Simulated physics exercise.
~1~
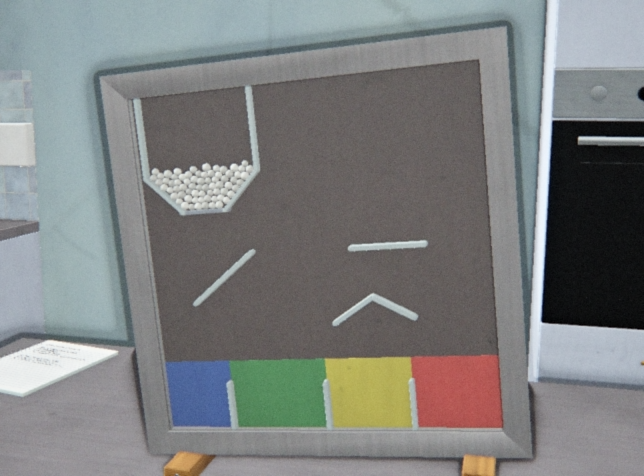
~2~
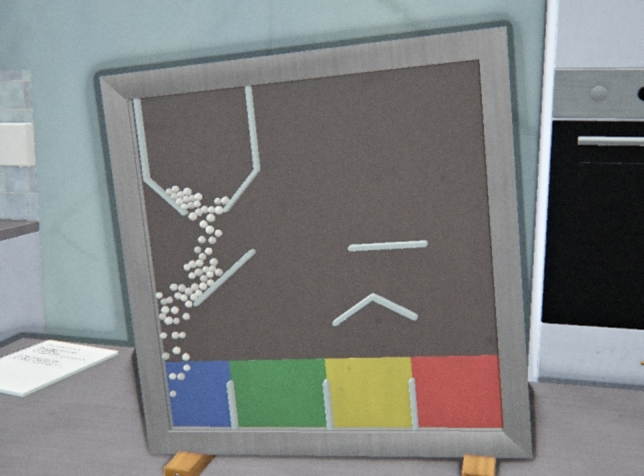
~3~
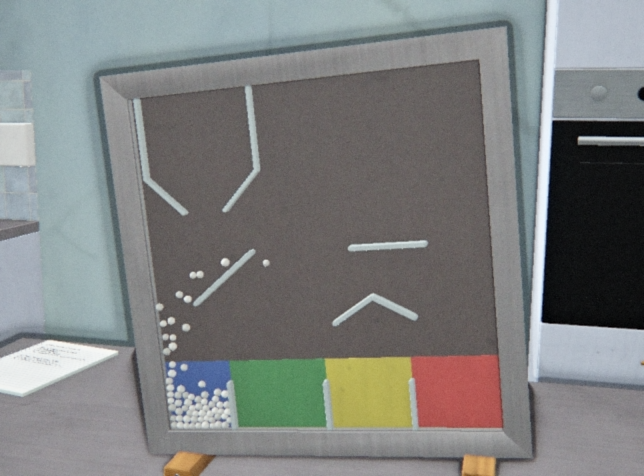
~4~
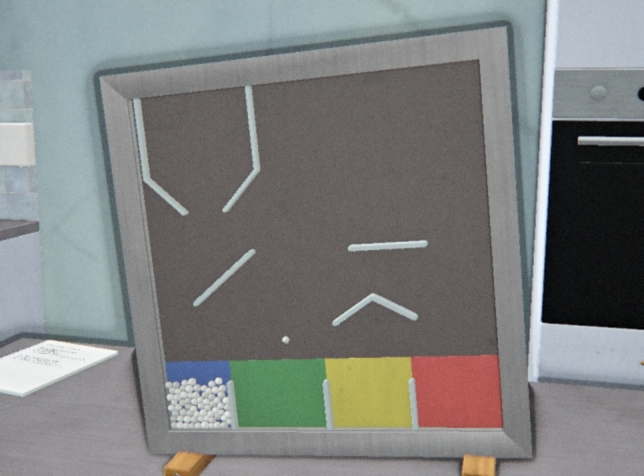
On a grey kitchen counter, seen from the front by a still camera, a grey-framed display case stands on wooden feet beside a dark oven. Small white beads fill a hopper at upper left, above a slanted bar, a level bar, a peaked bar and four bins coloured blue, green, yellow and red. The beads pour from the hopper's open bottom onto the slanted bar and stream down its left side into the blue bin. The hopper empties, and a few stragglers bounce around the bar. Finally the blue bin holds a deep pile, while one last bead drops above the empty green bin.
